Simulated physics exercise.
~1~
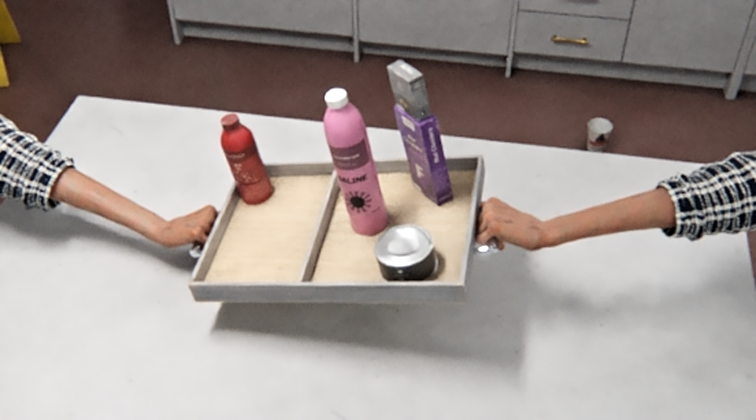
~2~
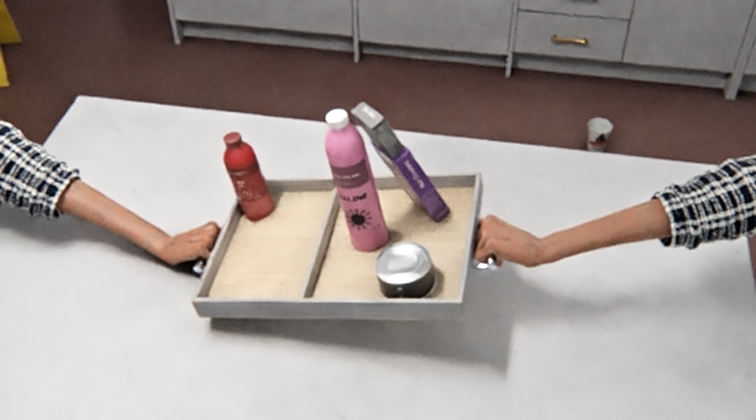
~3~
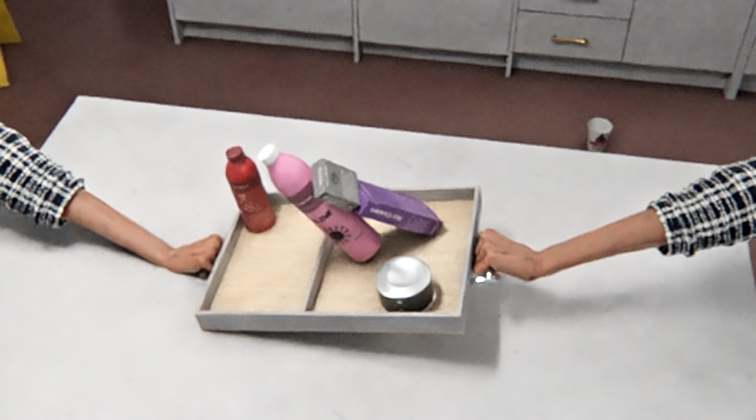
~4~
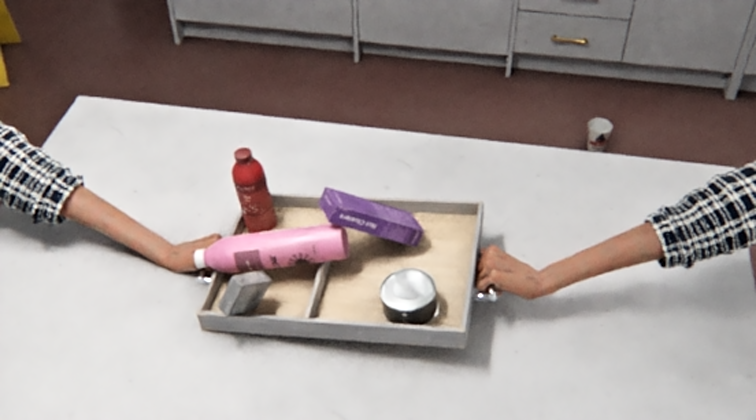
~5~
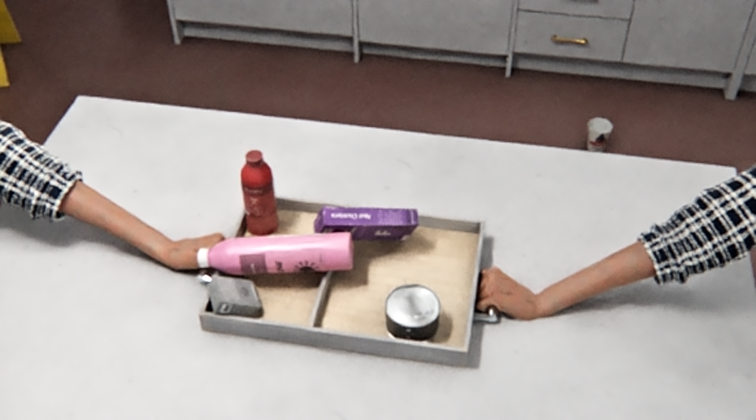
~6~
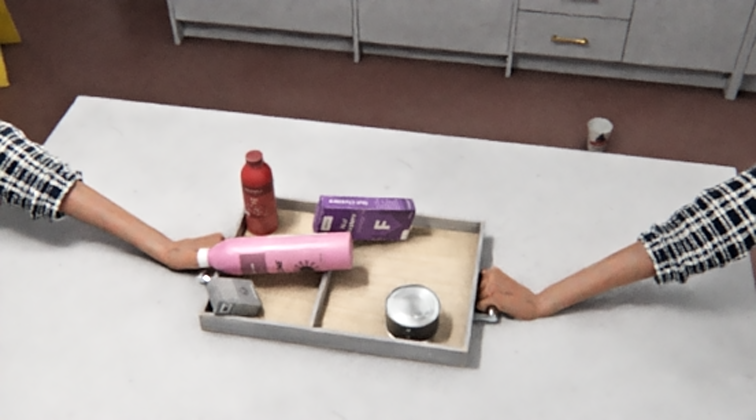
In a kitchen with grey cabinets behind, a white table is seen from above and in front. Two hands in checked sleeves hold a shallow divided tray, with a red bottle at left, a tall pink bottle near the middle, a black tub at front right, and a grey packet leaning atop a purple one behind. As the hands lower the tray, the packets tilt left and the pink bottle topples left with them. The grey packet tumbles into the front left corner. The tray settles on the table, the pink bottle and both packets lying over, the red bottle and tub upright.
